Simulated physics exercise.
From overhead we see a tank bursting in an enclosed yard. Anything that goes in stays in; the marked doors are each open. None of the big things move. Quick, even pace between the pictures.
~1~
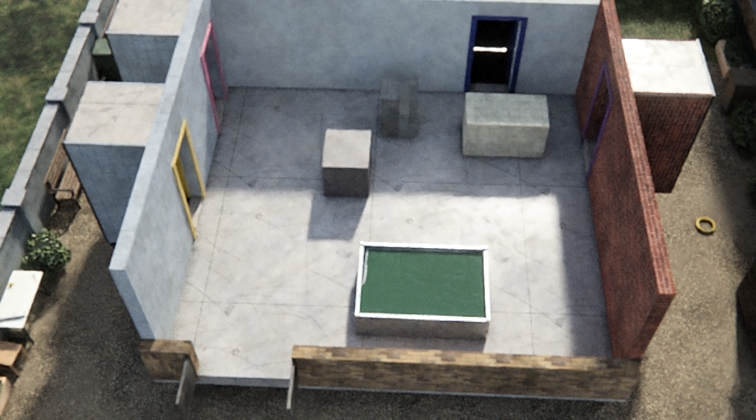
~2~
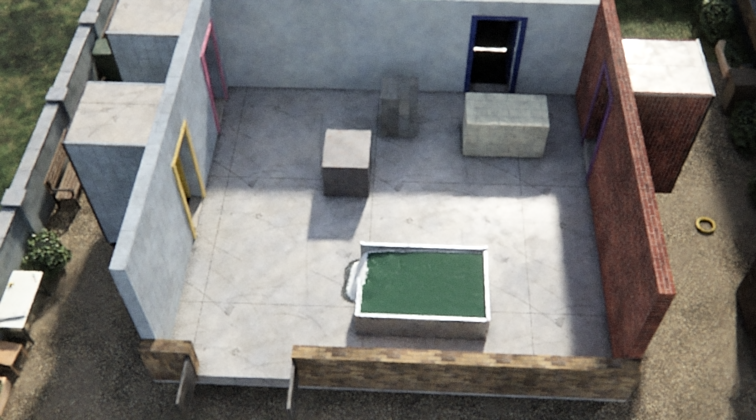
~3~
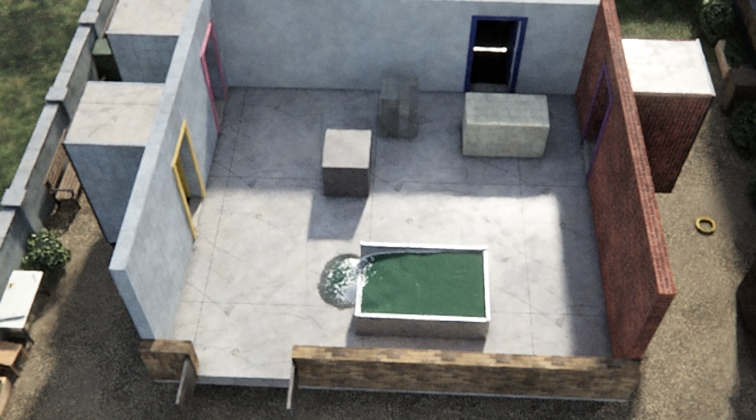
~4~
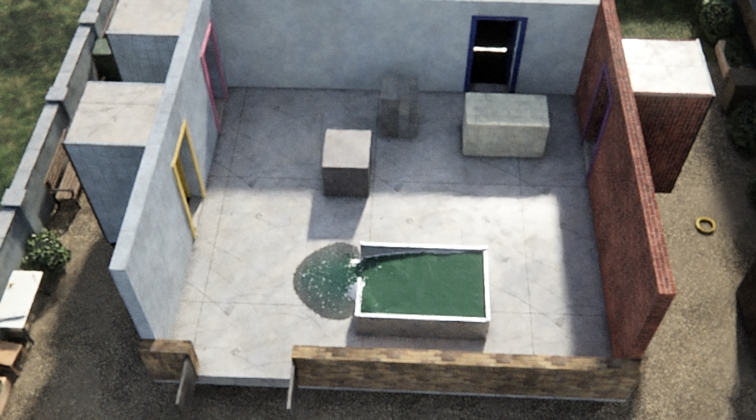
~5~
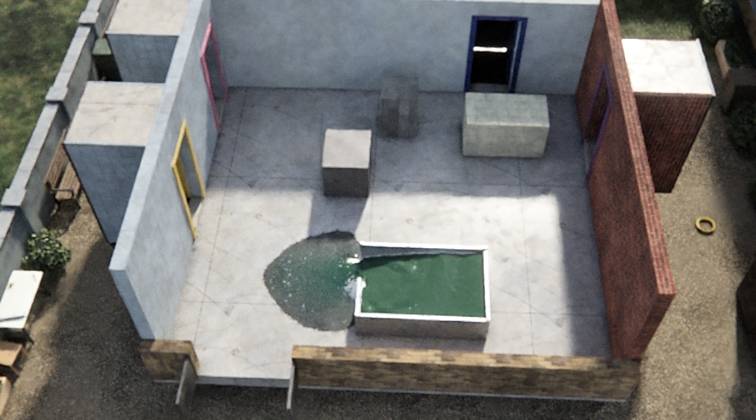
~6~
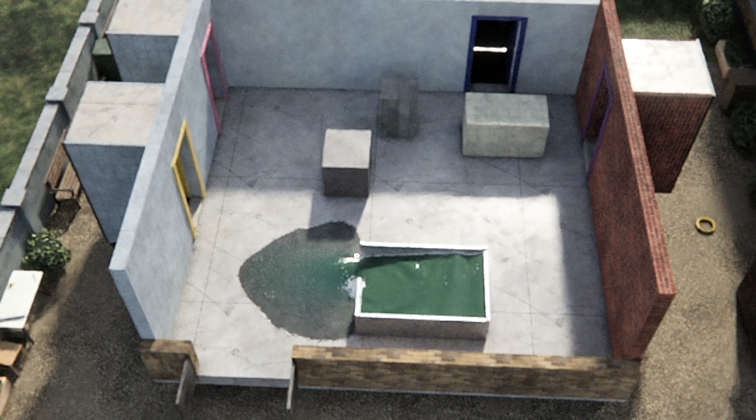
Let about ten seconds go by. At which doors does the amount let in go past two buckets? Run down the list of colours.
The yellow door tips over the cap there, the blue door stays at or under the cap there, the purple door stays at or under the cap there, the pink door stays at or under the cap there.
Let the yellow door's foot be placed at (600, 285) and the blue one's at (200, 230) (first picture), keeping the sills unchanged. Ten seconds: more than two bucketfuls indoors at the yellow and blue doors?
Note: Yellow does not reach the limit, blue beats the limit.
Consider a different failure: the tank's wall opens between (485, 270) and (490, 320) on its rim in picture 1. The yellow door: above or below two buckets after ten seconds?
As I see it, the yellow door fails to reach the limit.
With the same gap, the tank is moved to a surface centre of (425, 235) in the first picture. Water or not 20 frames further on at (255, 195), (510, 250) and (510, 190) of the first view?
Log: Flood; no flood; no flood.
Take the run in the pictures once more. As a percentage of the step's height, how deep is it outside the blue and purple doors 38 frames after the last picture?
I'd put the first at close to 0 per cent and the second at close to 0 per cent.
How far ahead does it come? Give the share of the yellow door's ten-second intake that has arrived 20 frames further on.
Around 65 in a hundred.
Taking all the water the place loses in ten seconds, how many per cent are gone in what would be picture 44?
Roughly 60 percent.
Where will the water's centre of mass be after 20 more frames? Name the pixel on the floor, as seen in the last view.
Estimate: (325, 276).
A moment on, water covers 20 % of the floor; the yellow door not reached, the blue door not reached, the purple door not reached, the pink door not reached.
Next, water covers 25 % of the floor; the yellow door under two buckets in, the blue door not reached, the purple door not reached, the pink door not reached.
Then, water covers 30 % of the floor; the yellow door over two buckets in, the blue door not reached, the purple door not reached, the pink door wet at the sill, nothing in.
Later, water covers 40 % of the floor; the yellow door over two buckets in, the blue door not reached, the purple door not reached, the pink door wet at the sill, nothing in.
In the end, water covers 50 % of the floor; the yellow door far over two buckets in, the blue door not reached, the purple door not reached, the pink door wet at the sill, nothing in.
